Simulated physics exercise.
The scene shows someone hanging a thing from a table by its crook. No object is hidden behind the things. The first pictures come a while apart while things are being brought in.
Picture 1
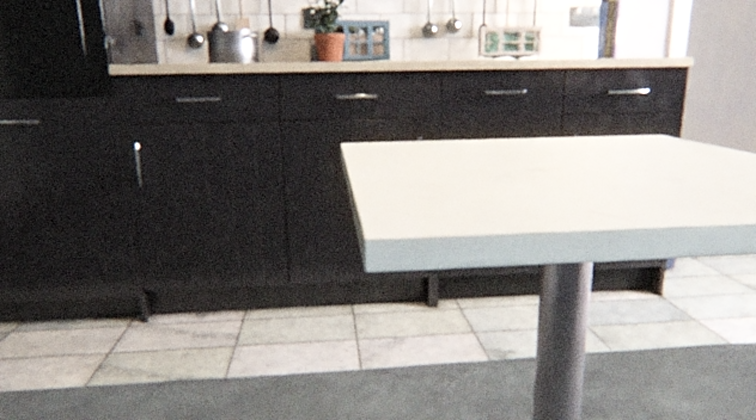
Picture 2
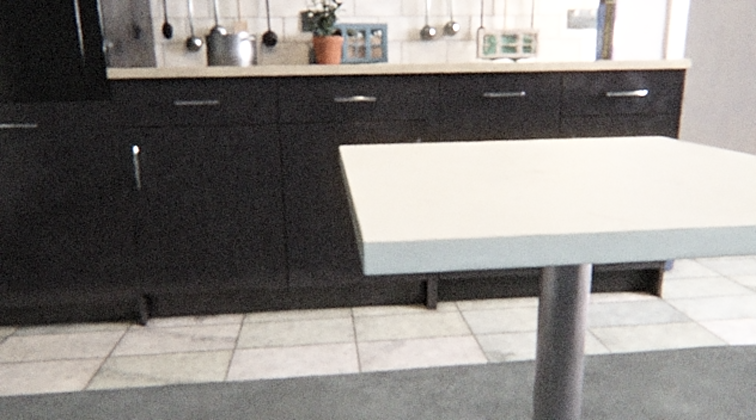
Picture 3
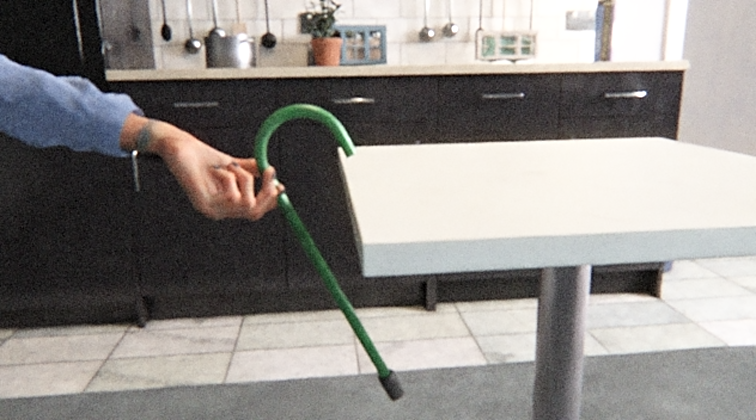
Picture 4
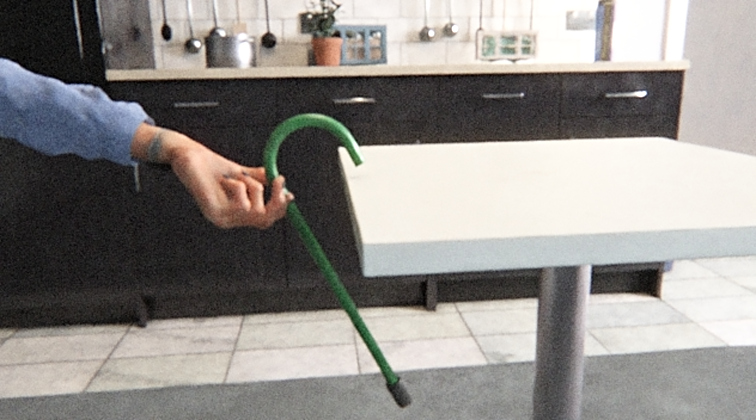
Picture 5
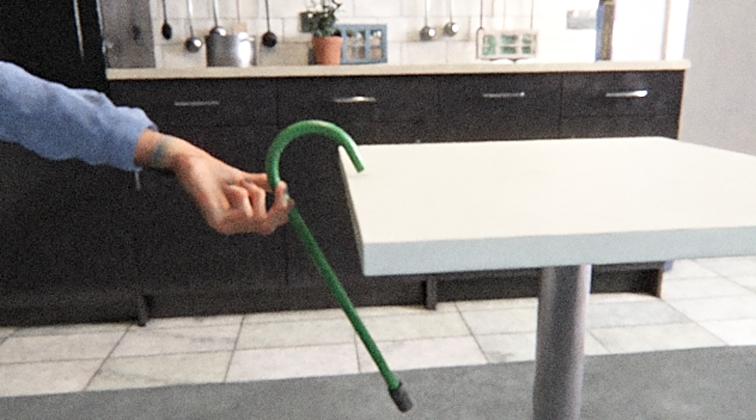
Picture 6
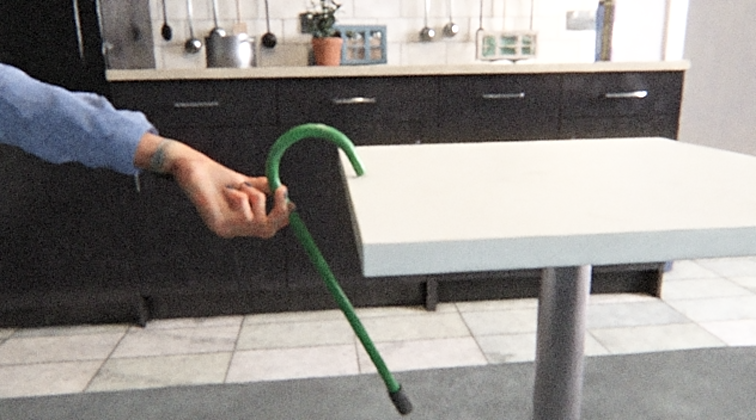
In a kitchen, a hand reaching in from the left holding a green cane, its crook over a pale table's edge.
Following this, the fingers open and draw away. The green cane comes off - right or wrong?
Wrong.
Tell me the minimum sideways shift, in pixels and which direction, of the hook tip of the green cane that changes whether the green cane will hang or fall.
Close to 16 pixels leftward.
Then, 0.32 s later than the last frame, green cane at rest near (367, 272).
When it is over, the green cane hangs from the table, near (368, 272).
